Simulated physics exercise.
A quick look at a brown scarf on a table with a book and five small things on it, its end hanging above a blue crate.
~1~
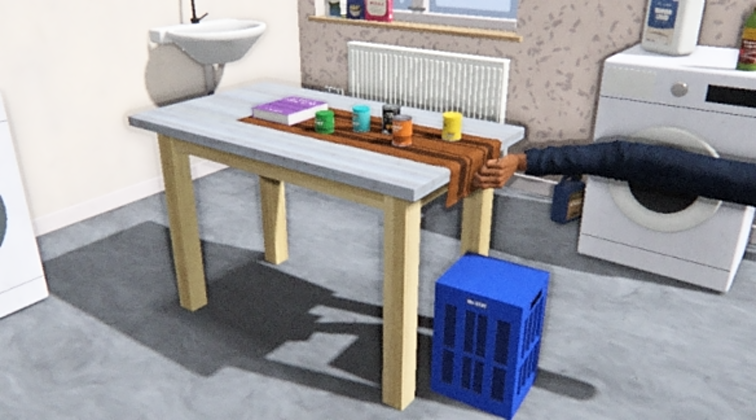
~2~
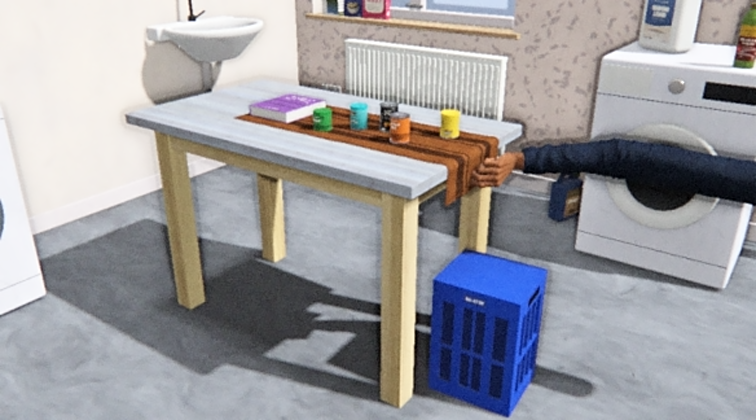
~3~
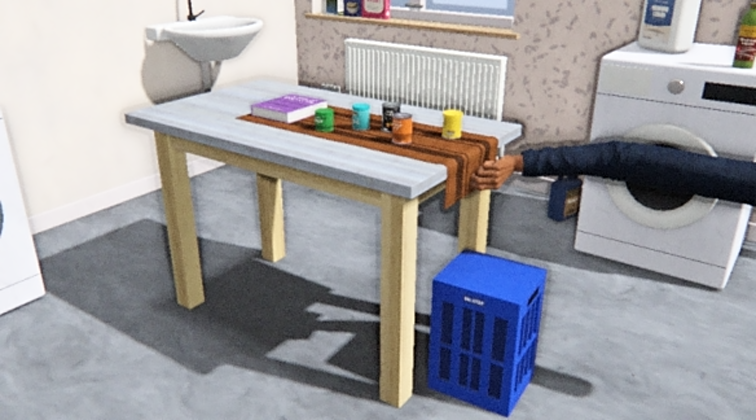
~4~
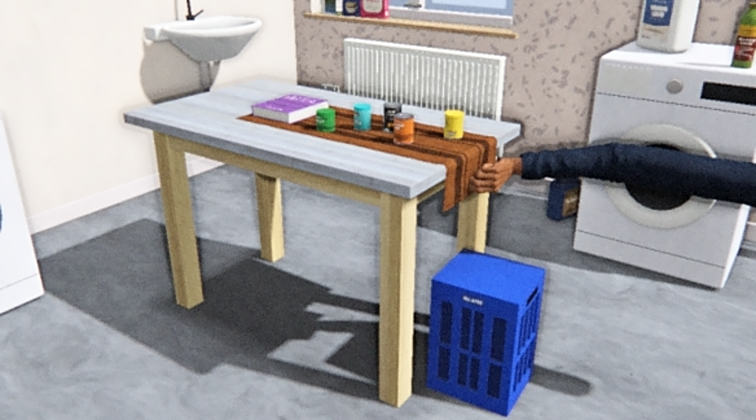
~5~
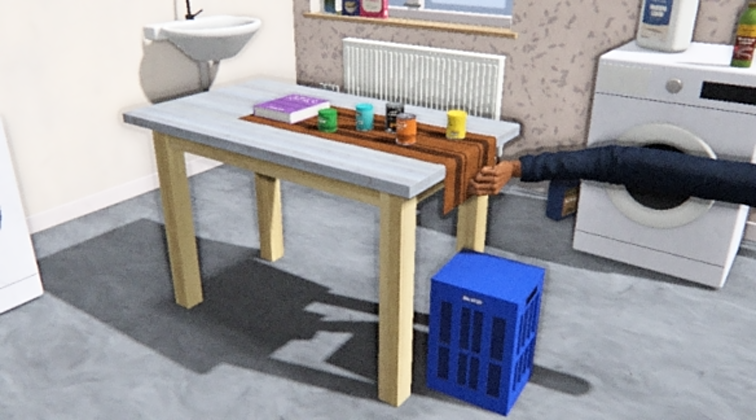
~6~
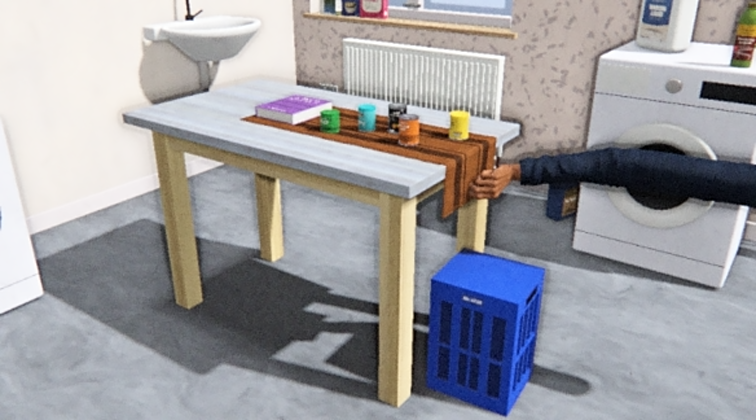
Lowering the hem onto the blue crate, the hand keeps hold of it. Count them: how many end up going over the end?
The count is two.
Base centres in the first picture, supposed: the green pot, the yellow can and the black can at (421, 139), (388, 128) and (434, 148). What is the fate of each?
My call: The green pot takes a tumble; the yellow can hangs on; the black can takes a tumble.
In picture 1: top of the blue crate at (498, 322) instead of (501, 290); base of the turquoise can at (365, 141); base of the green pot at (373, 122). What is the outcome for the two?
Outcome for the turquoise can: It is lost. Outcome for the green pot: It stays.
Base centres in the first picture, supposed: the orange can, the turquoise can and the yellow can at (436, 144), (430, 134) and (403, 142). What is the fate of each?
The orange can falls, the turquoise can falls, the yellow can falls.
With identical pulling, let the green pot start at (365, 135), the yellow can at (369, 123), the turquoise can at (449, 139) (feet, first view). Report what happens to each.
Note: Green pot kept on top; yellow can kept on top; turquoise can lost.
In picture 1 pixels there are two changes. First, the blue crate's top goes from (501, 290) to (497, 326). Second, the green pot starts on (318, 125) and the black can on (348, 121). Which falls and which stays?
First the green pot: It is still up there. Then the black can: It is still up there.
Soon after, hem near (468, 239); yellow can gone.
Then, hem on the crate; yellow can and orange can gone.
At rest, hem on the crate; yellow can and orange can gone. It carries off two.
